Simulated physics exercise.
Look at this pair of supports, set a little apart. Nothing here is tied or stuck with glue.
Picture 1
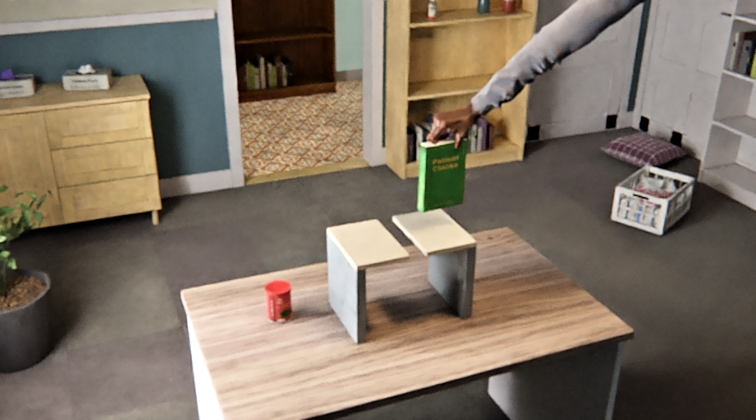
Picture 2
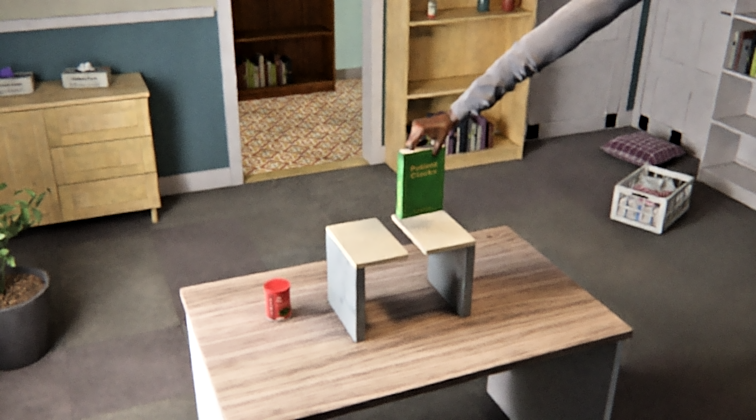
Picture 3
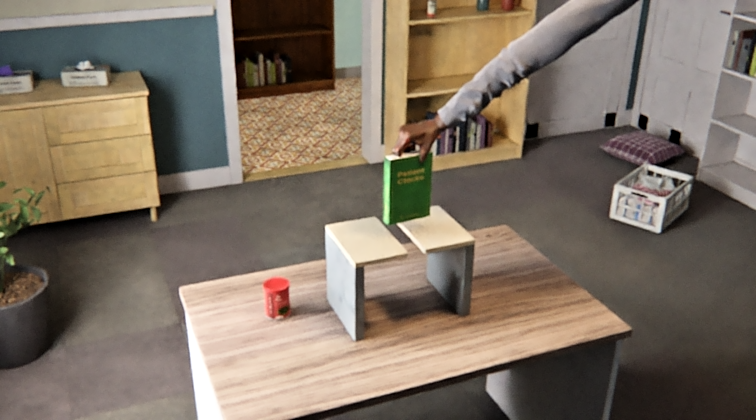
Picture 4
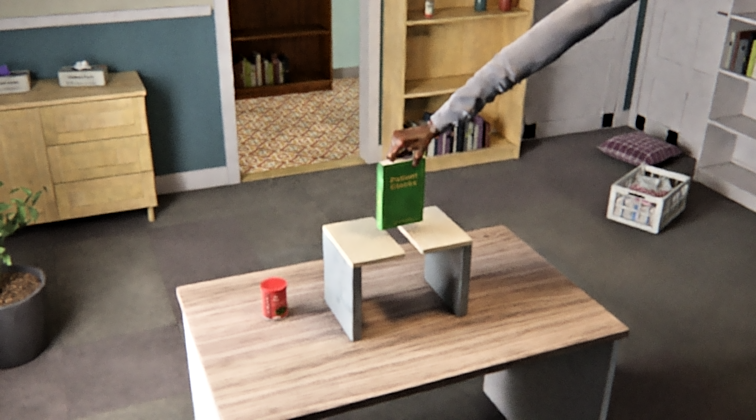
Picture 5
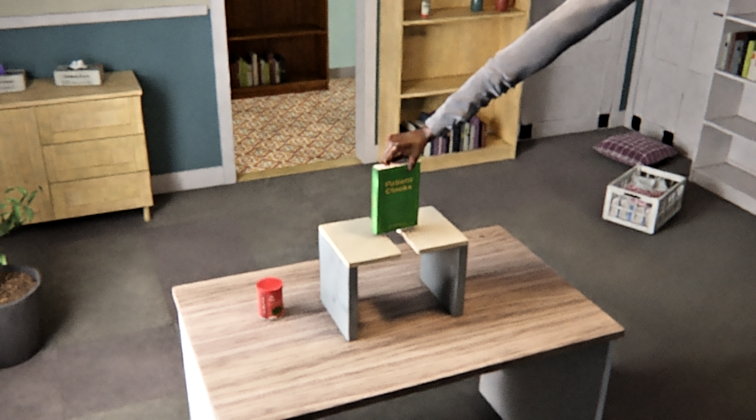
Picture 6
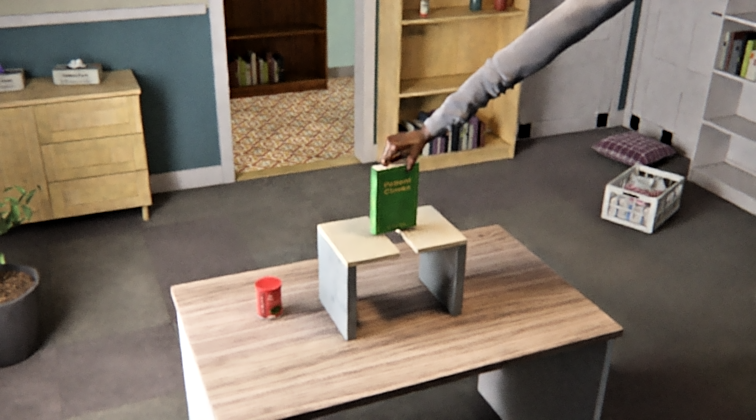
A hand moving an upright green book left and slightly down above two small supports on a table beside a red tin.
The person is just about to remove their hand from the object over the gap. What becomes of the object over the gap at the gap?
It stays held at the gap.
Then, 0.10 s on from there, things are still on the move.
Then, 0.40 s on from there, no change.
Then, 0.80 s on from there, green book resting near (395, 200).
In the end, both unmoved. At the end, from the last picture's camera, green book near (395, 200). The book is caught.
